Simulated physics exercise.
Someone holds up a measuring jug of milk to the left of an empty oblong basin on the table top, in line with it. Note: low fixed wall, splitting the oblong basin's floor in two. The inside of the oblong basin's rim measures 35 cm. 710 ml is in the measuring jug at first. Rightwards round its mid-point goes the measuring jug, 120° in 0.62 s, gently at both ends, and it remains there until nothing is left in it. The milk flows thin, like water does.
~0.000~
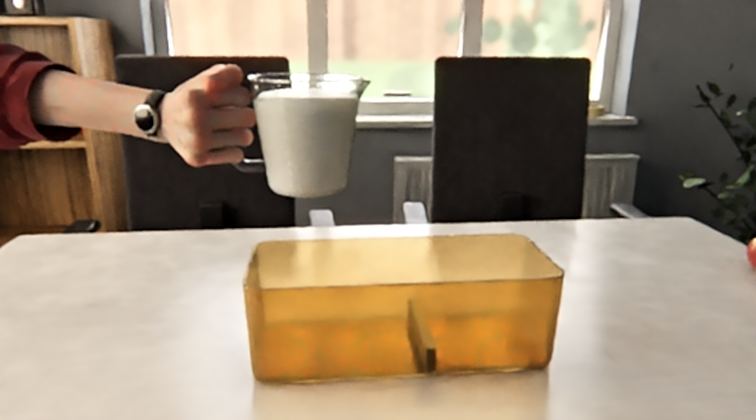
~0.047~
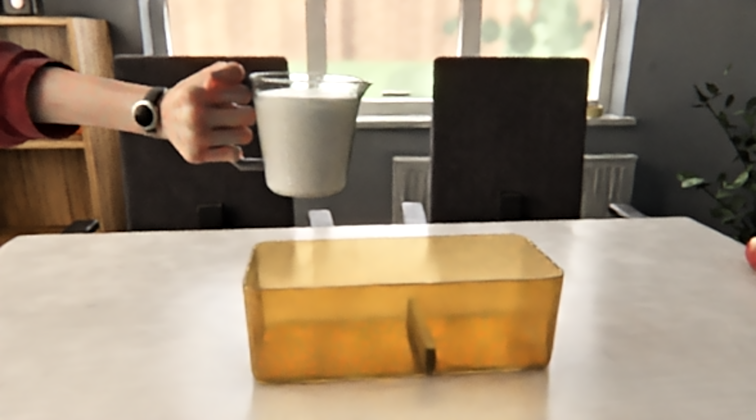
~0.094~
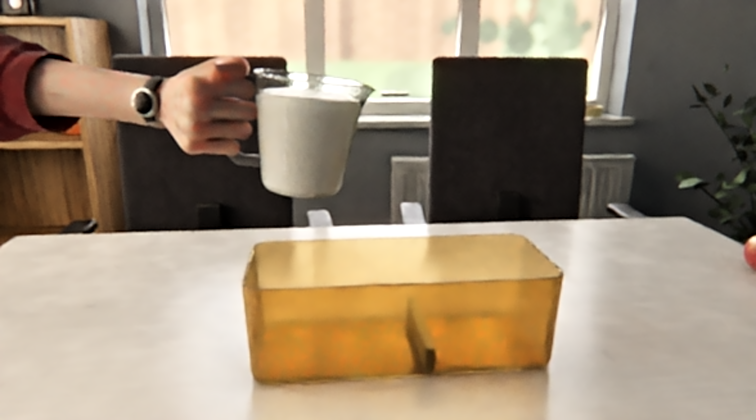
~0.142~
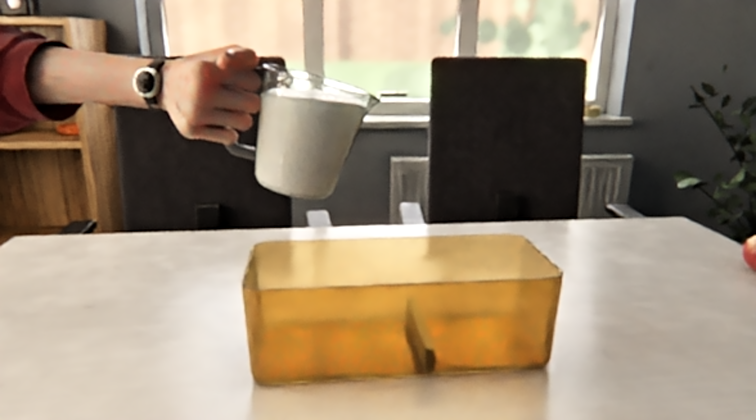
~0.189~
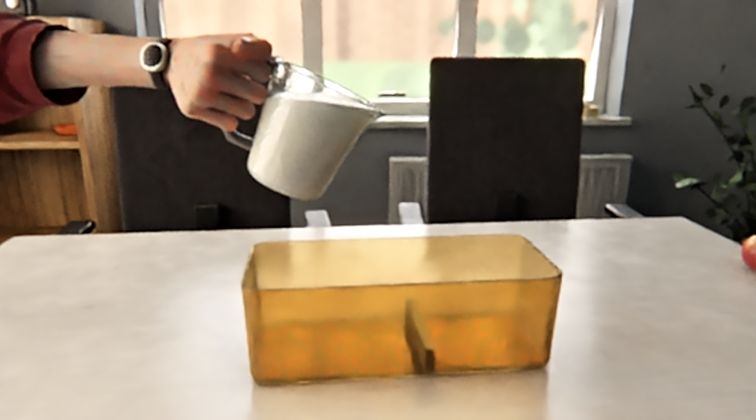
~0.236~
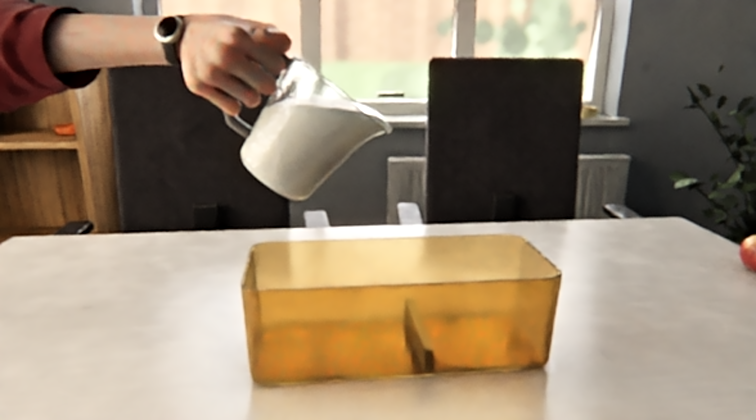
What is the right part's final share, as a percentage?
About 38 per cent.
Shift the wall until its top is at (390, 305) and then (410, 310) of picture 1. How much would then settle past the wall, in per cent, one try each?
First try about 80 %, second try about 50 %.
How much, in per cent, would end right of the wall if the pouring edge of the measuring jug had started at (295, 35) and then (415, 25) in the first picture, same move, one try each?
15 in a hundred, followed by 70 in a hundred.
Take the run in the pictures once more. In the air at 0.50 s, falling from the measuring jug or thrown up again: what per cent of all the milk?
Around 30 in a hundred.
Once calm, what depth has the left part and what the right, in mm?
Some 16 mm on the left and some 14 mm on the right.
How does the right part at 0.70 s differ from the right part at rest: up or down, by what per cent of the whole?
It climbs by roughly 3 per cent.
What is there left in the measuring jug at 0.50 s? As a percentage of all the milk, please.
Roughly 36 per cent.
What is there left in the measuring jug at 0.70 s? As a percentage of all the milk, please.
Around 2 percent of it.
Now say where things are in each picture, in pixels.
In the first frame, it leans 0°; its right rim is at (372, 79); the milk meets the walls at (256, 94) and (358, 94); the oblong basin's rim runs from (250, 265) to (544, 255); the wall's top is at (421, 321).
In the second frame, it leans 2°; its right rim is at (373, 81); the milk meets the walls at (257, 93) and (358, 95).
In the third frame, it leans 7°; its right rim is at (376, 88); the milk meets the walls at (259, 91) and (360, 99).
In the fourth frame, it leans 15°; its right rim is at (382, 98); the milk meets the walls at (264, 91) and (366, 101).
In the fifth frame, it leans 25°; its right rim is at (386, 113); the milk meets the walls at (268, 102) and (377, 108).
In the sixth frame, it leans 38°; its right rim is at (388, 131); the milk meets the walls at (262, 116) and (378, 119); 2 per cent is over the edge.
After 0.50 s the tilt is 109° and 37 per cent is still to pour, 7 is left of the wall and 27 right of it.
After 0.70 s the tilt is 120° and 2 per cent is still to pour, 54 is left of the wall and 35 right of it.
After 0.90 s the tilt is 120° and 0 per cent is still to pour, 56 is left of the wall and 37 right of it.
After 1.12 s the tilt is 120° and 0 per cent is still to pour, 57 is left of the wall and 38 right of it.
In the end 56 per cent lies left of the wall, 38 right of it and 5 outside.
